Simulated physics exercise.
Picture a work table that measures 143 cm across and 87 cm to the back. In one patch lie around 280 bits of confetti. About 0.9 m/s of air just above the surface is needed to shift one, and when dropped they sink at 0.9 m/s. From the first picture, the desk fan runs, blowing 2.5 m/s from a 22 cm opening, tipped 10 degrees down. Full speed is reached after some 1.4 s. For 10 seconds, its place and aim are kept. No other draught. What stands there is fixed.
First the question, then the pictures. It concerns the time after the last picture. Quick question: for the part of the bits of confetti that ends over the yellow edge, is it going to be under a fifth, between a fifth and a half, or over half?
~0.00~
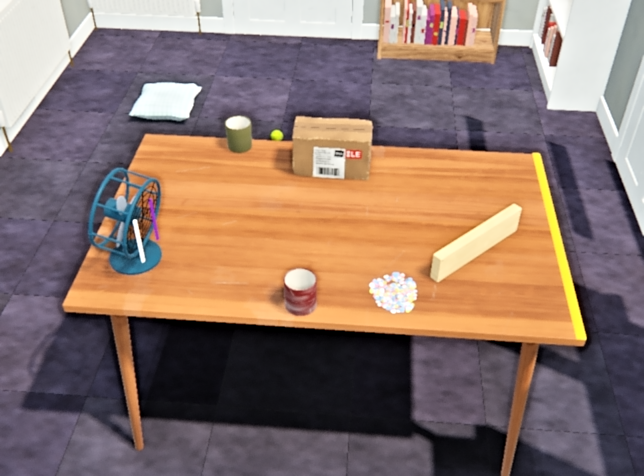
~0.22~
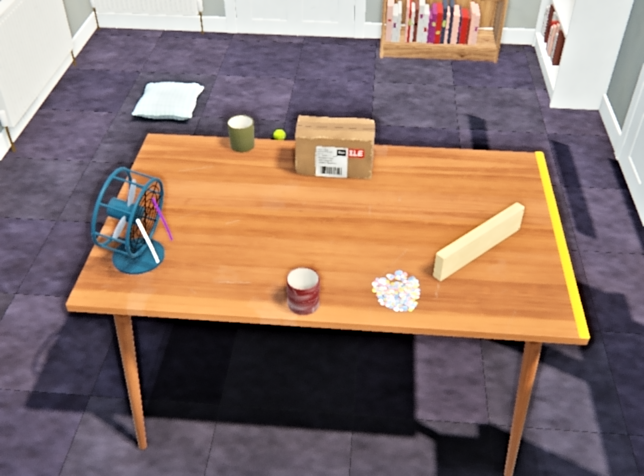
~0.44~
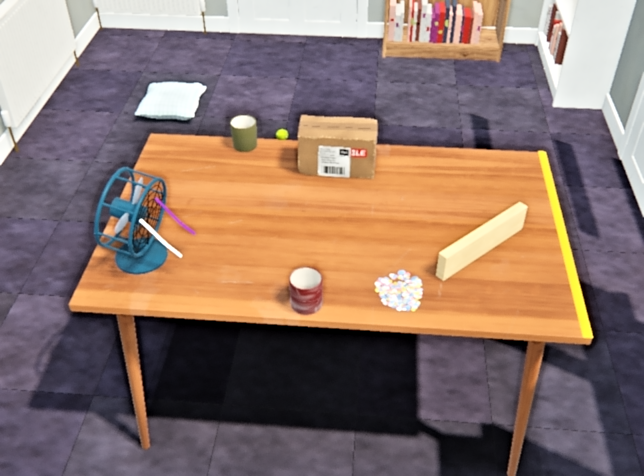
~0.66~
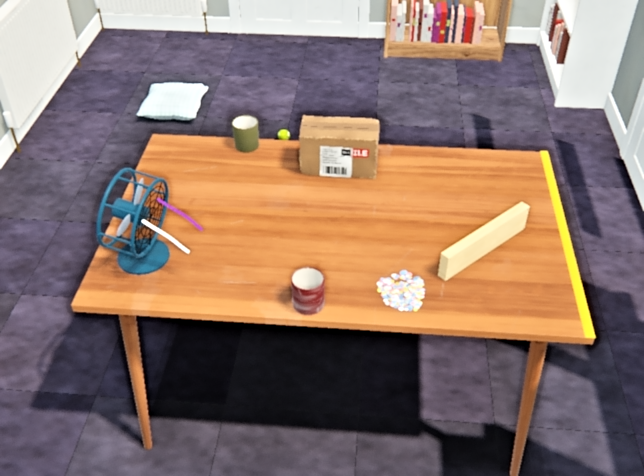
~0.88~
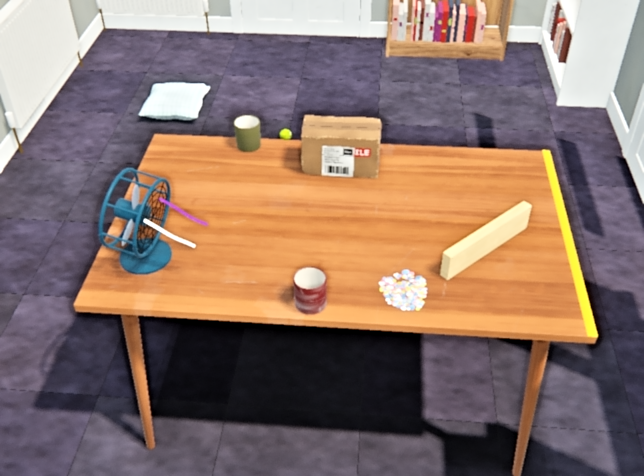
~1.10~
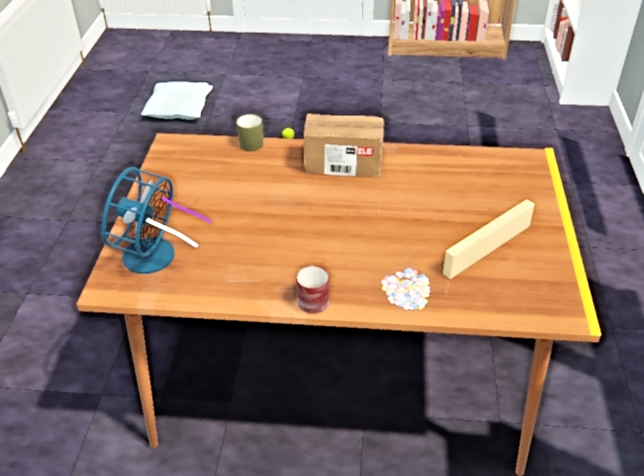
I would say between a fifth and a half.
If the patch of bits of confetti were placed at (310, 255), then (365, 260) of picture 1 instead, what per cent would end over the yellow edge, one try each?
In turn about 80 %, 90 %.
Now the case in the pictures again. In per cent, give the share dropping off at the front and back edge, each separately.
Roughly 70 per cent at the front edge and 0 per cent at the back edge.
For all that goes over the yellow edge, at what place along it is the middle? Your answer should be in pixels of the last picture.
Somewhere about (594, 311).
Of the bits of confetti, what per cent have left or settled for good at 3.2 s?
Some 100 per cent.
After 2.0 s, 29 % are over the yellow edge; 35 % have settled or left.
After 3.2 s, 32 % are over the yellow edge; 97 % have settled or left.
After 5.5 s, 34 % are over the yellow edge; 99 % have settled or left.
After 10.0 s, at the end, 34 % are over the yellow edge.
